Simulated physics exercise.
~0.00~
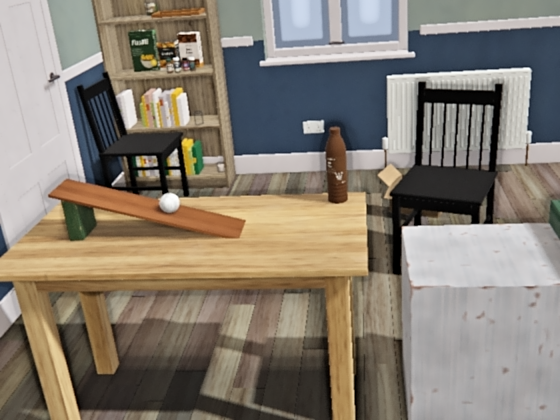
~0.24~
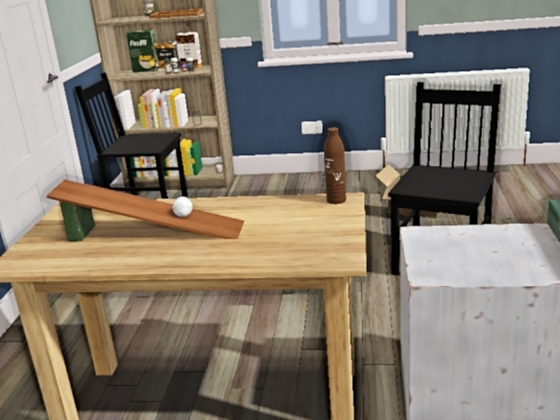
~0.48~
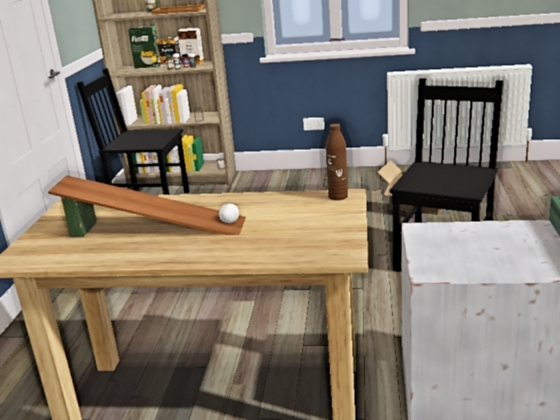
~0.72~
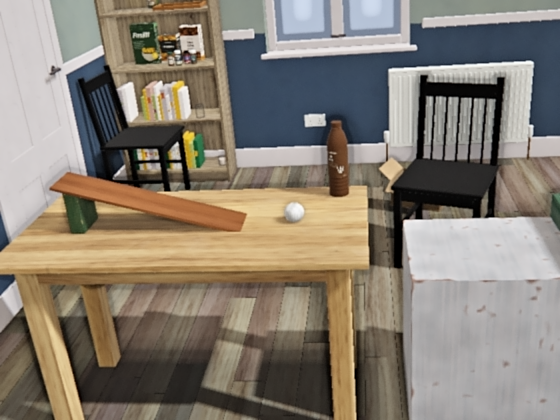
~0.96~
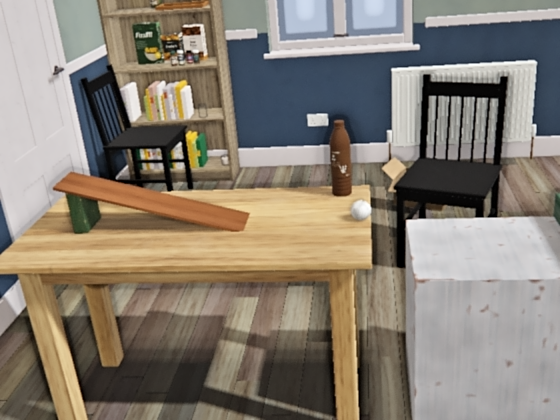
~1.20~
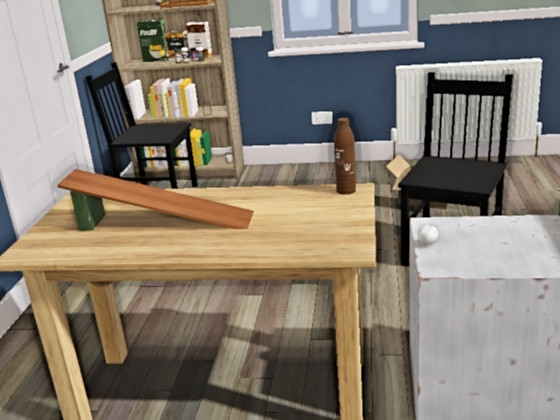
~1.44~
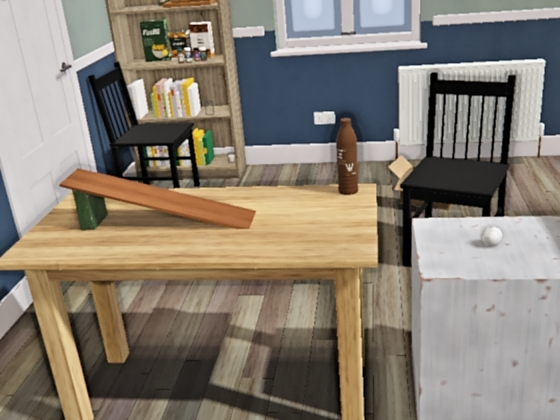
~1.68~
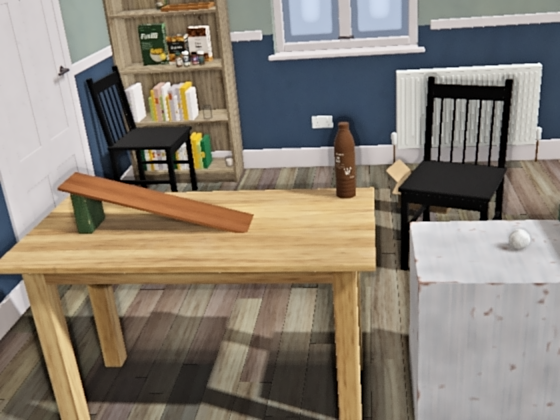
The clip opens on a wooden table holding a tilted brown ramp propped on a green block, with a small white ball, apparently an onion, partway down it and a brown bottle standing near the table's right end. The onion rolls down the slope to the right and reaches the ramp's foot. It continues across the tabletop, passing in front of the bottle, and reaches the table's edge. It then crosses the gap and lands on the lower, worn white cabinet. Moving farther right, it ends up on the cabinet's top, while the bottle remains upright in its place.
